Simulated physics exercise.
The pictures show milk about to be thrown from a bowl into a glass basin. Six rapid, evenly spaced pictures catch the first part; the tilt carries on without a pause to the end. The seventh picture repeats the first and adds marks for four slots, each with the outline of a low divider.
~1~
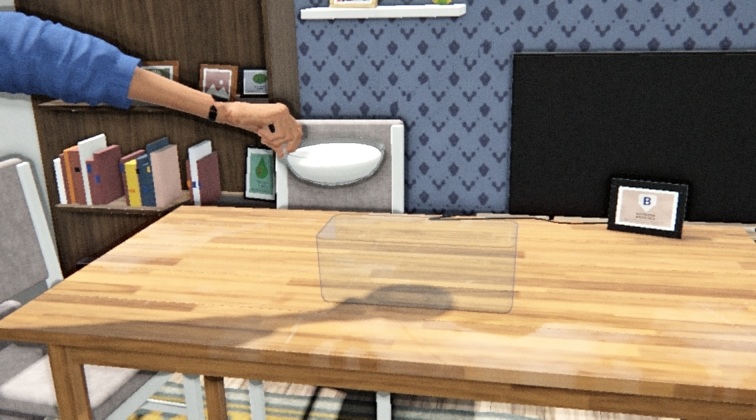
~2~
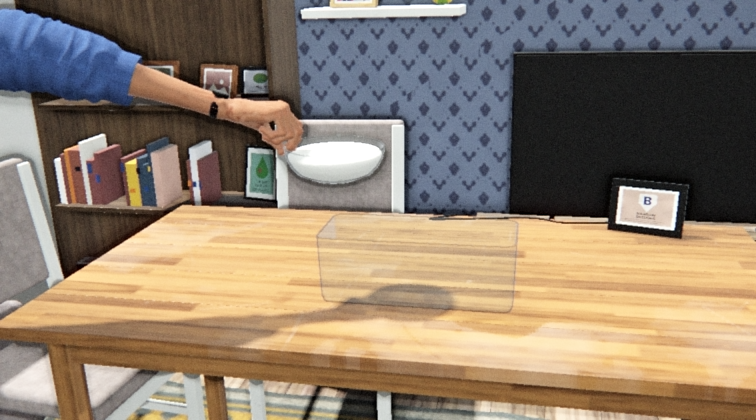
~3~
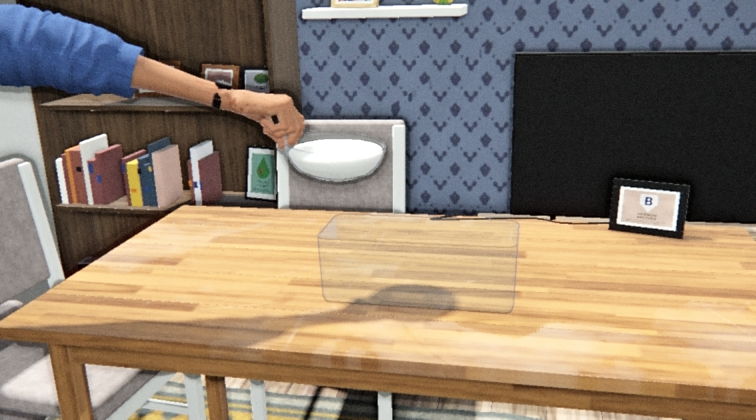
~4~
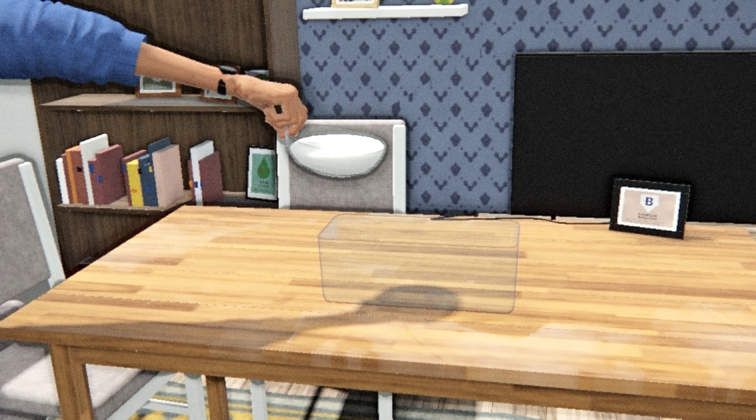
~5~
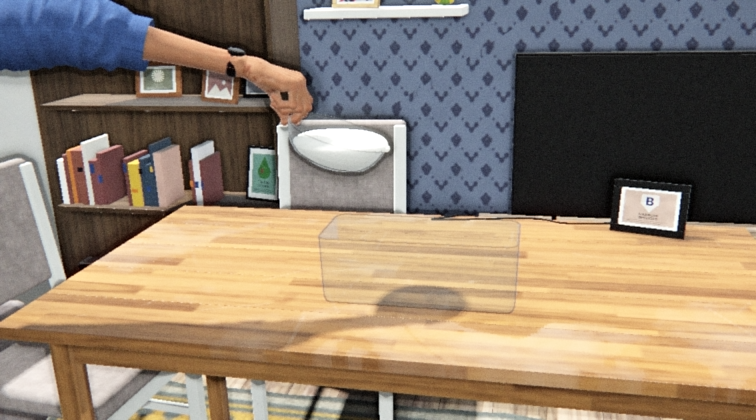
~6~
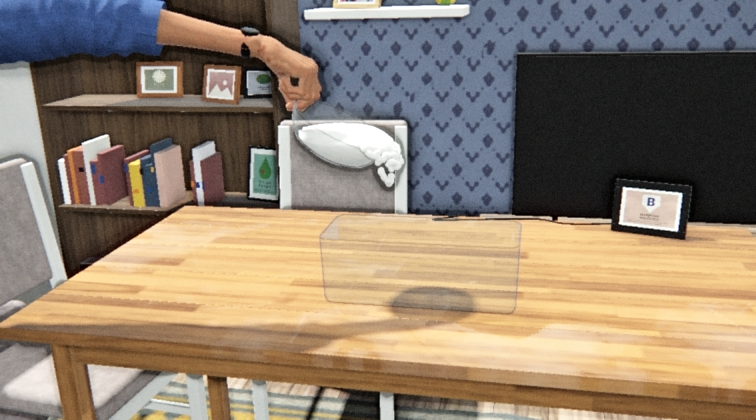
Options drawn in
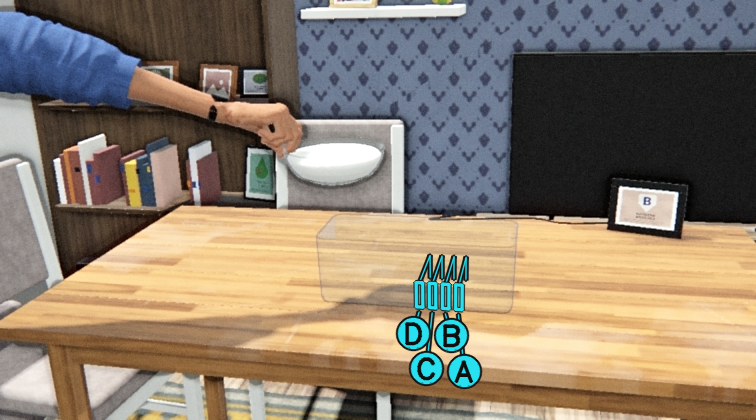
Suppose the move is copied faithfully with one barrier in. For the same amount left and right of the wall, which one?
It is B.
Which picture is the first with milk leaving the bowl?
Picture 5.
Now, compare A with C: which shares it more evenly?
Place C.
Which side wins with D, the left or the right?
More ends on the right.
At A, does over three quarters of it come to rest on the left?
Yes.
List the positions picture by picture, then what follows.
In the first frame, upright, lip at (382, 147); basin from (322, 300) to (513, 312); nothing has left yet.
In the second frame, upright, lip at (382, 147); nothing has left yet.
In the third frame, tipped about 5°, lip at (383, 147); nothing has left yet.
In the fourth frame, tipped about 11°, lip at (383, 148); nothing has left yet.
In the fifth frame, tipped about 19°, lip at (384, 148); milk is over the lip, down to (384, 148).
In the sixth frame, tipped about 28°, lip at (385, 148); milk is over the lip, down to (389, 184).
On the marked copy, A at (458, 314); B at (445, 313); C at (432, 312); D at (419, 311).
Choosing A, about 85 % ends left of the wall and 13 % right of it.
Choosing B, about 48 % ends left of the wall and 50 % right of it.
Choosing C, about 24 % ends left of the wall and 75 % right of it.
Choosing D, about 11 % ends left of the wall and 88 % right of it.
